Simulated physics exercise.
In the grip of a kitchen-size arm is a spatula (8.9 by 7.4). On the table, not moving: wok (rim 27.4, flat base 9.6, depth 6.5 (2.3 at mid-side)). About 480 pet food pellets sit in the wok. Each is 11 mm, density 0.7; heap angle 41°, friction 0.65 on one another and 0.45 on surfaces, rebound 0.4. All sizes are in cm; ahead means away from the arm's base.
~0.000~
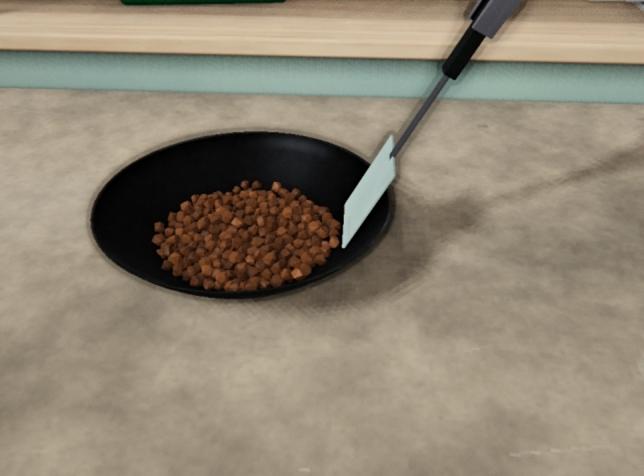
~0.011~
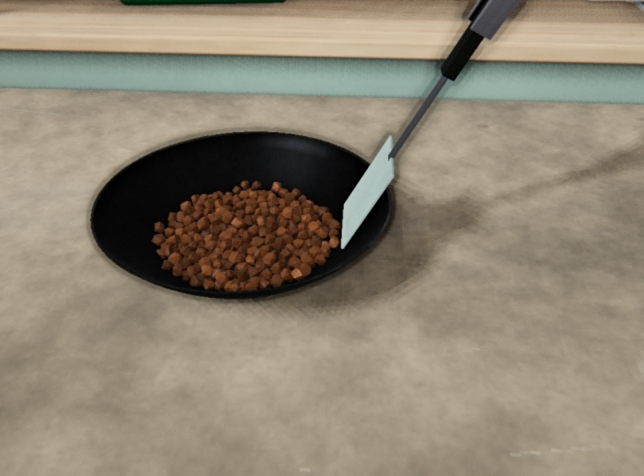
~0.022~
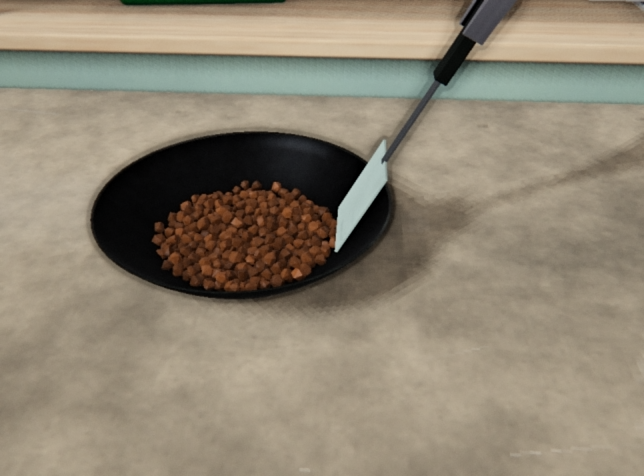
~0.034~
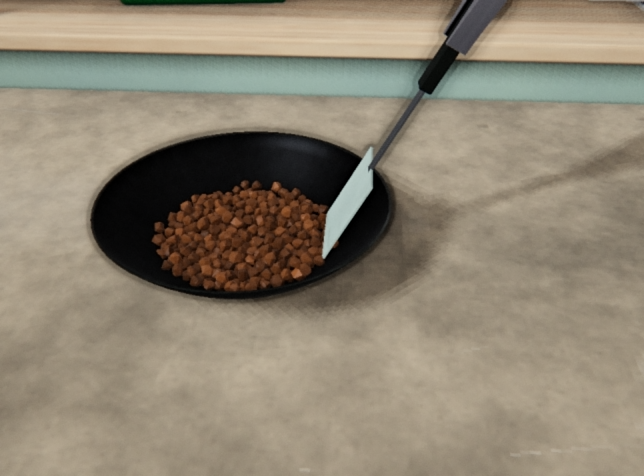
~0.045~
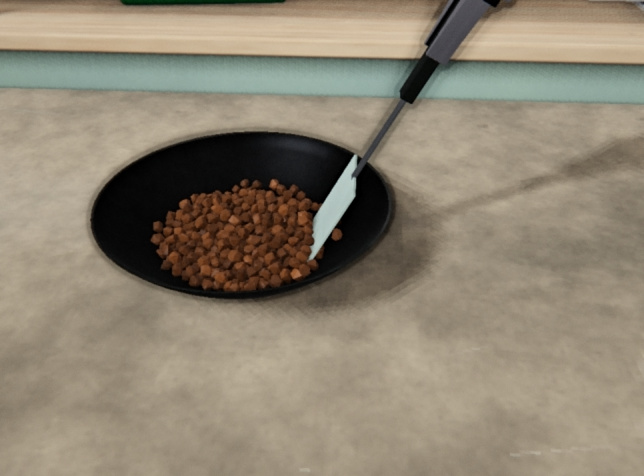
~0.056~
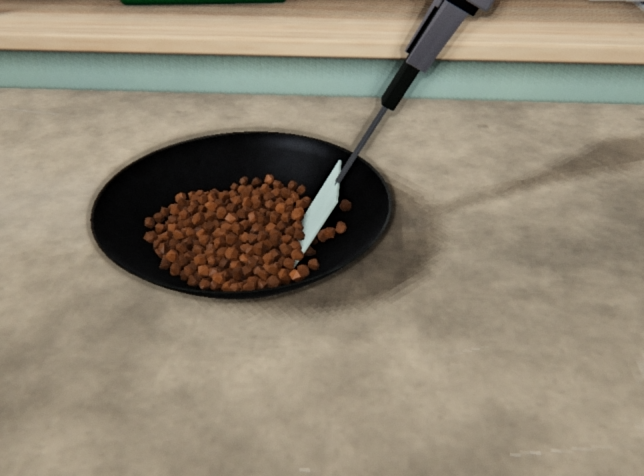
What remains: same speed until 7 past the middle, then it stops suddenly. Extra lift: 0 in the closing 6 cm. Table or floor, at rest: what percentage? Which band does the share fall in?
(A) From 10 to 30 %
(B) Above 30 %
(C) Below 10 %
Option B: Above 30 %.
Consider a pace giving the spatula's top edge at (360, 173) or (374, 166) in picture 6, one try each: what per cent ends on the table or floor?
About 20 and 15 per cent.
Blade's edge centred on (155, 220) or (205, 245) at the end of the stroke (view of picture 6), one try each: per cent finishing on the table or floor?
Some 50 and 15 per cent.
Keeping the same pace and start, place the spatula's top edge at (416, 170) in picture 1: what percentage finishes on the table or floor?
I'd estimate close to 30 per cent.
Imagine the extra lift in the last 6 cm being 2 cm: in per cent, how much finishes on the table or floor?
Roughly 40 per cent.
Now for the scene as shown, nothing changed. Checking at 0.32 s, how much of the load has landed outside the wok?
My estimate is roughly 10 %.
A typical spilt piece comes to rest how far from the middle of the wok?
28 cm.
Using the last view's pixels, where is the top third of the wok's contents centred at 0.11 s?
About pixel (176, 207).
By 0.08 s, sloping 62°, highest piece 10 above the table; 476 in the wok.
By 0.11 s, sloping 62°, highest piece 13 above the table; 474 in the wok, 2 on the blade or in flight.
By 0.32 s, sloping 62°, highest piece 13 above the table; 281 in the wok, 51 on the table or floor, 144 on the blade or in flight.
By 1.37 s, sloping 62°, highest piece 6 above the table; 281 in the wok, 195 on the table or floor.
Final count, 281 in the wok, 195 on the table or floor. That is 41 % on the table or floor.
